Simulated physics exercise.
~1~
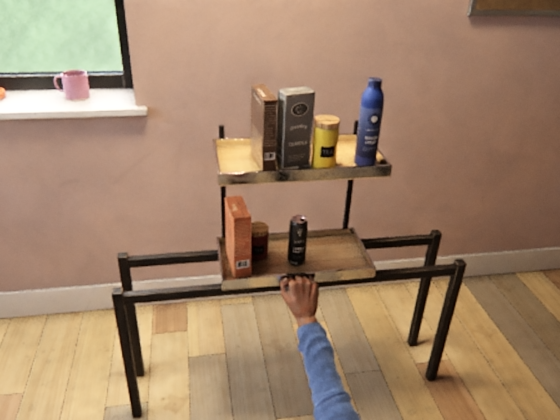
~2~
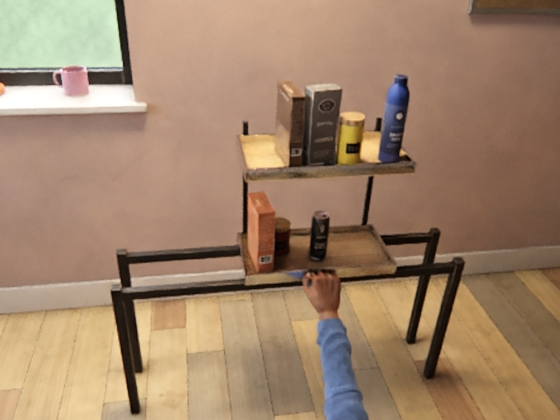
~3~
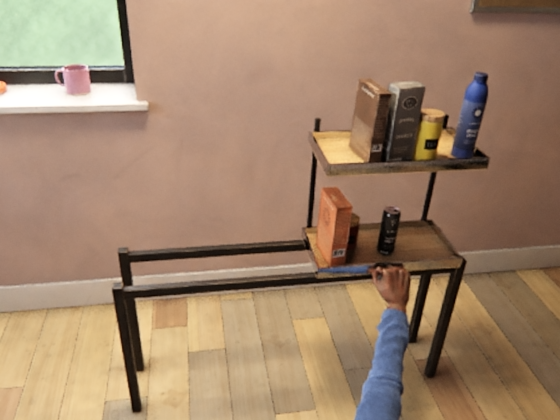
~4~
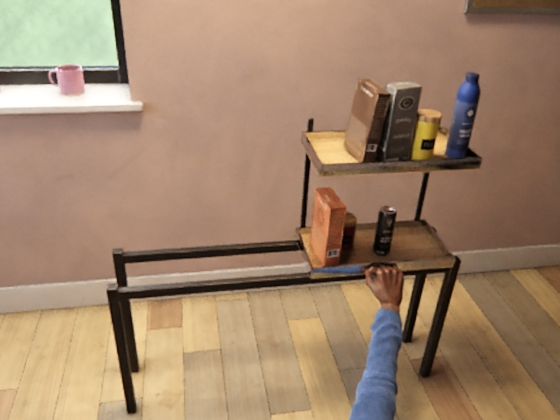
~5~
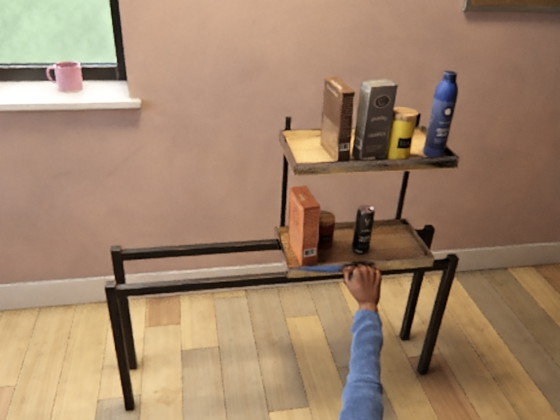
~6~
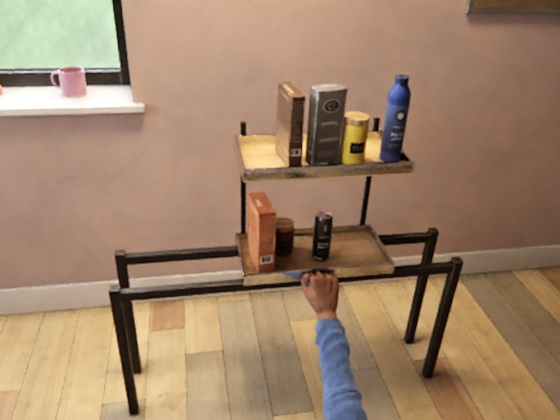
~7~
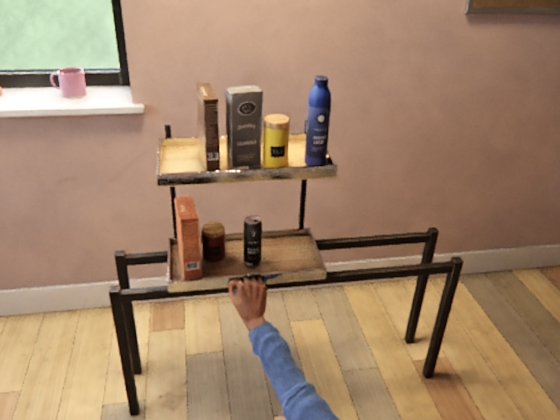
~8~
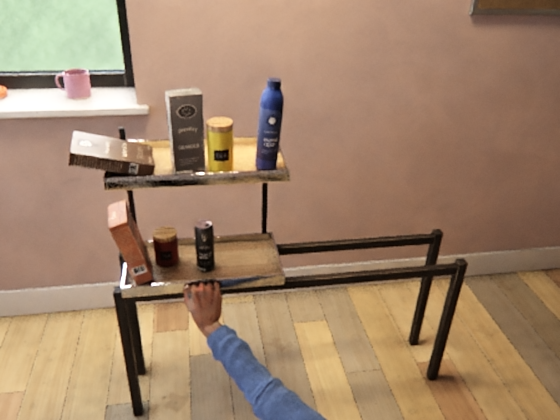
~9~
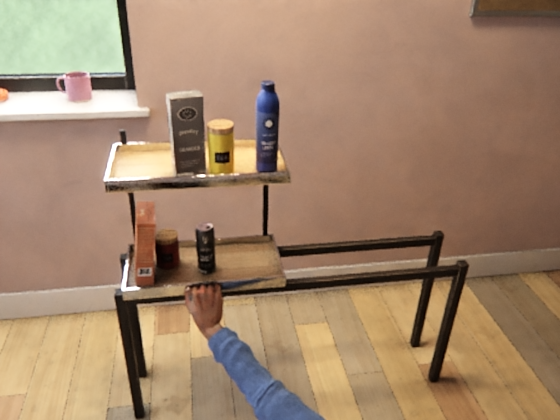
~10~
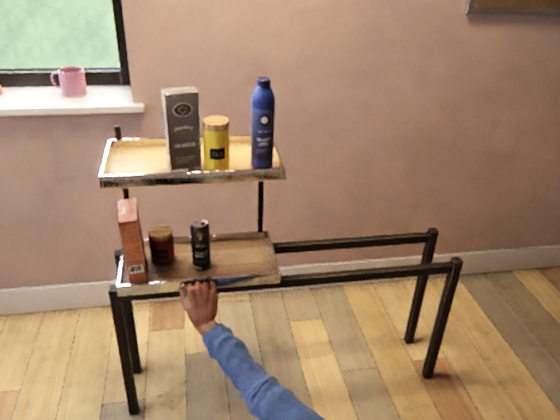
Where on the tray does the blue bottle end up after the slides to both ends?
It is still standing at the right end of the upper shelf, in the same place on the tray where it started.
